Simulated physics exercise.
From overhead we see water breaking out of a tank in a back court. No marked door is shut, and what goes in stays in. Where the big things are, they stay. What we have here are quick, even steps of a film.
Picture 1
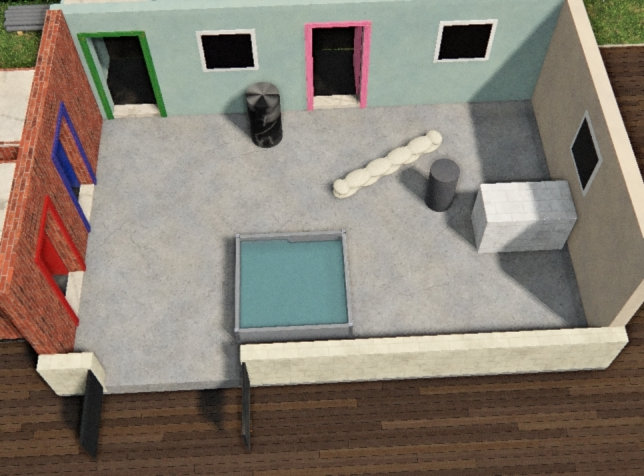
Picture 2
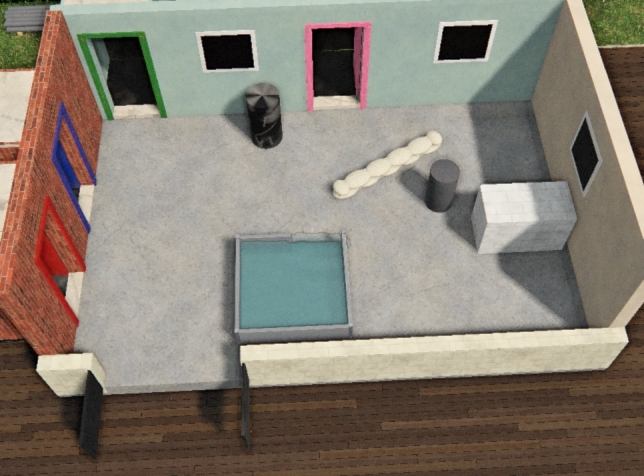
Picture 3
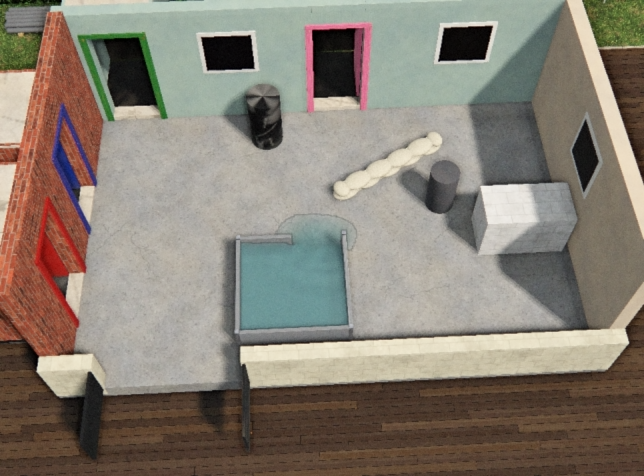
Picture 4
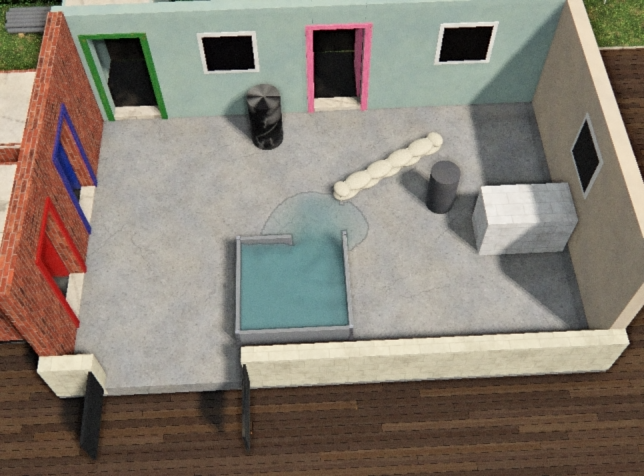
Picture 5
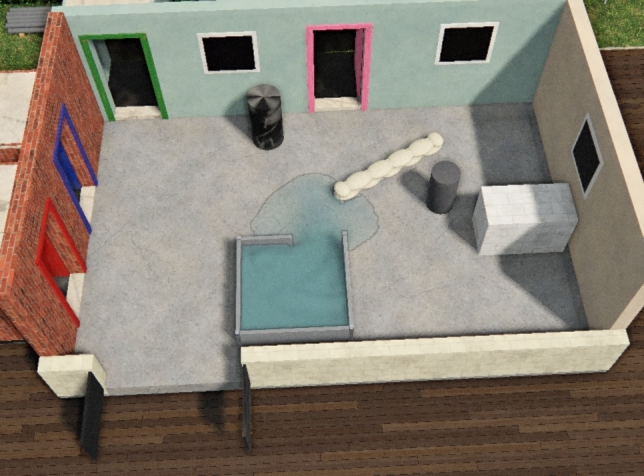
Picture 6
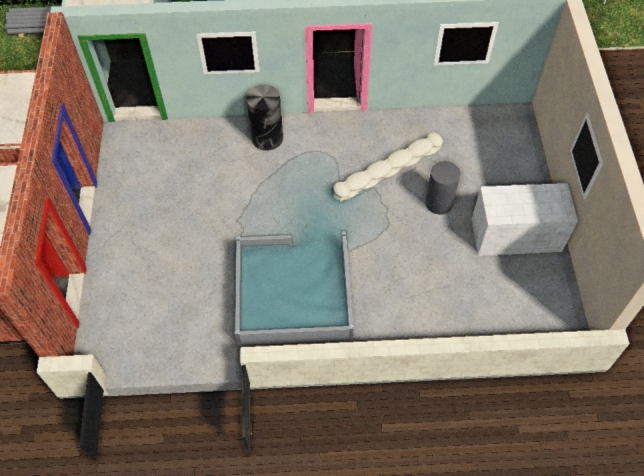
Water in a square tank lies still inside a walled court, then breaks through a gap on the tank's far side. It spreads over the grey floor in a widening, rounded puddle, reaches the near end of a pale twisted object, and creeps farther toward the back wall and its pink-framed doorway.
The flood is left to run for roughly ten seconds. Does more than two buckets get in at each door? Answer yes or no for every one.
Pink door: No, red door: No, blue door: No, green door: No.
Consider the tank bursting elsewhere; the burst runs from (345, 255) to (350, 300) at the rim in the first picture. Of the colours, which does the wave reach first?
You want the pink one.
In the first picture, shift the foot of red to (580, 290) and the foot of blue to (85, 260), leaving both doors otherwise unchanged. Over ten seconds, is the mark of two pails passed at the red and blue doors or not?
Red: Falls short; blue: Falls short.
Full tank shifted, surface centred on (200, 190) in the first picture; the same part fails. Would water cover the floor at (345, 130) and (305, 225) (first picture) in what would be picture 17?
Submerged and unflooded.
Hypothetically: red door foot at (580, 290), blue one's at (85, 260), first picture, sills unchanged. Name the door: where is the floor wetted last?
Answer: The red-painted one.
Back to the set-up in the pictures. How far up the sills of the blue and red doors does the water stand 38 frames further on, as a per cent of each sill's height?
Some 110 percent and then some 80 percent.
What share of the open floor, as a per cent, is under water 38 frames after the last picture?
I reckon around 55 %.
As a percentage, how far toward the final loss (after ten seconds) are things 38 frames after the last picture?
I make it 15 per cent.
A moment on, water covers 15 % of the floor; the pink door wet at the sill, nothing in, the red door not reached, the blue door not reached, the green door not reached.
Next, water covers 25 % of the floor; the pink door under two buckets in, the red door not reached, the blue door not reached, the green door not reached.
Then, water covers 40 % of the floor; the pink door under two buckets in, the red door not reached, the blue door not reached, the green door wet at the sill, nothing in.
Later, water covers 55 % of the floor; the pink door under two buckets in, the red door wet at the sill, nothing in, the blue door wet at the sill, nothing in, the green door wet at the sill, nothing in.
In the end, water covers 80 % of the floor; the pink door under two buckets in, the red door wet at the sill, nothing in, the blue door under two buckets in, the green door wet at the sill, nothing in.
